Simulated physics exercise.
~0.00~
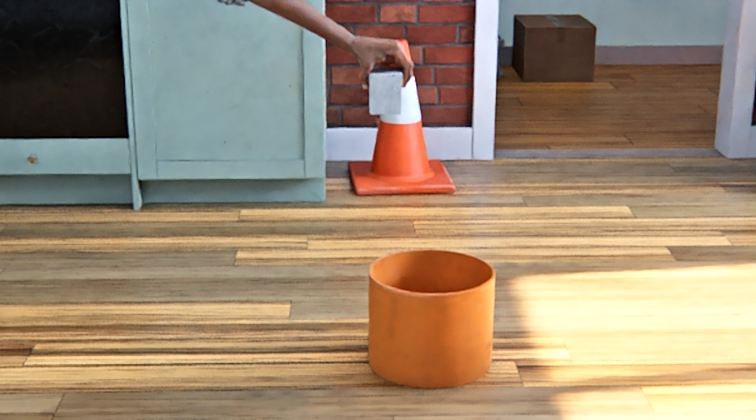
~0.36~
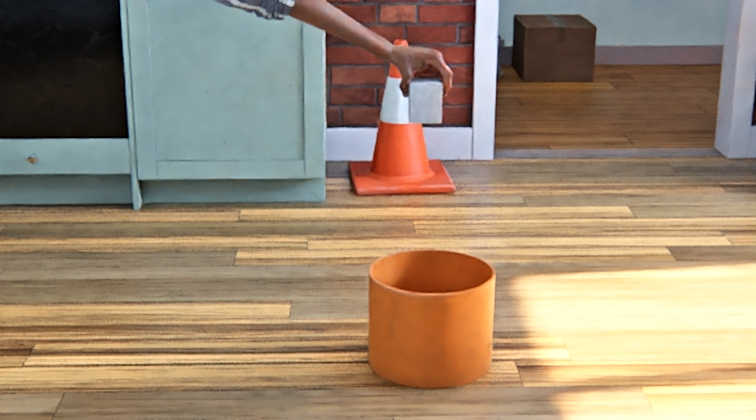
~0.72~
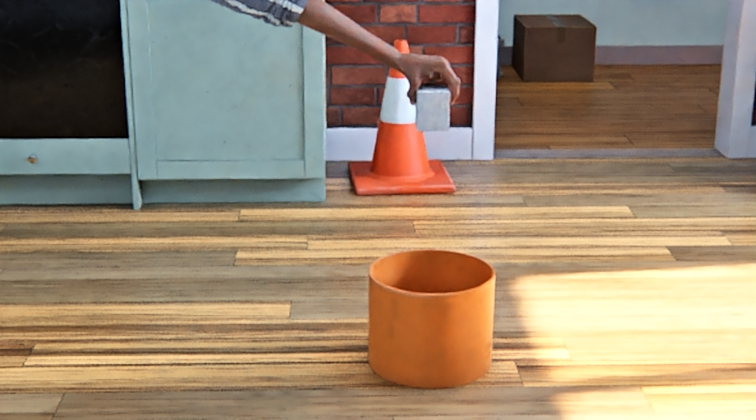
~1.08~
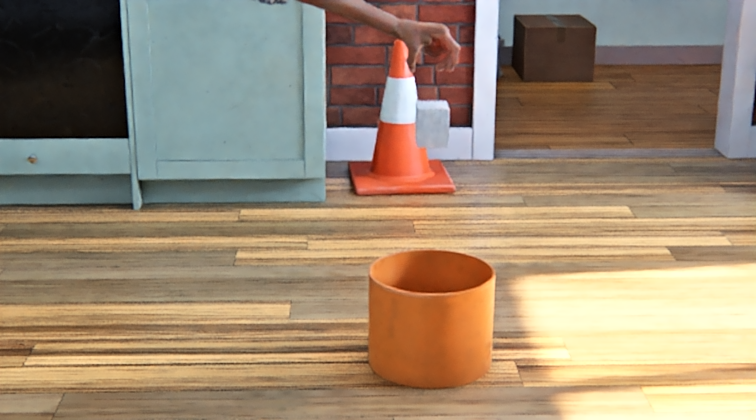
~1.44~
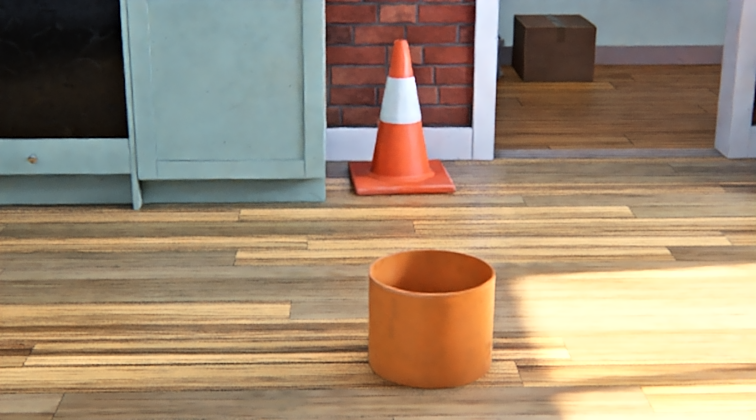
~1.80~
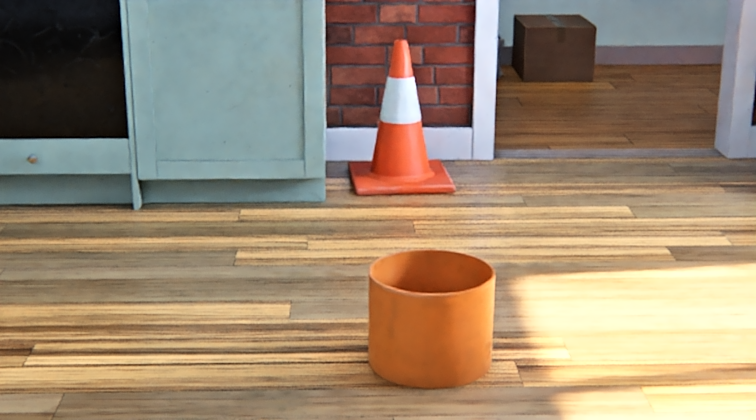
In a room with wooden flooring, a hand drops a white block into an orange bucket.
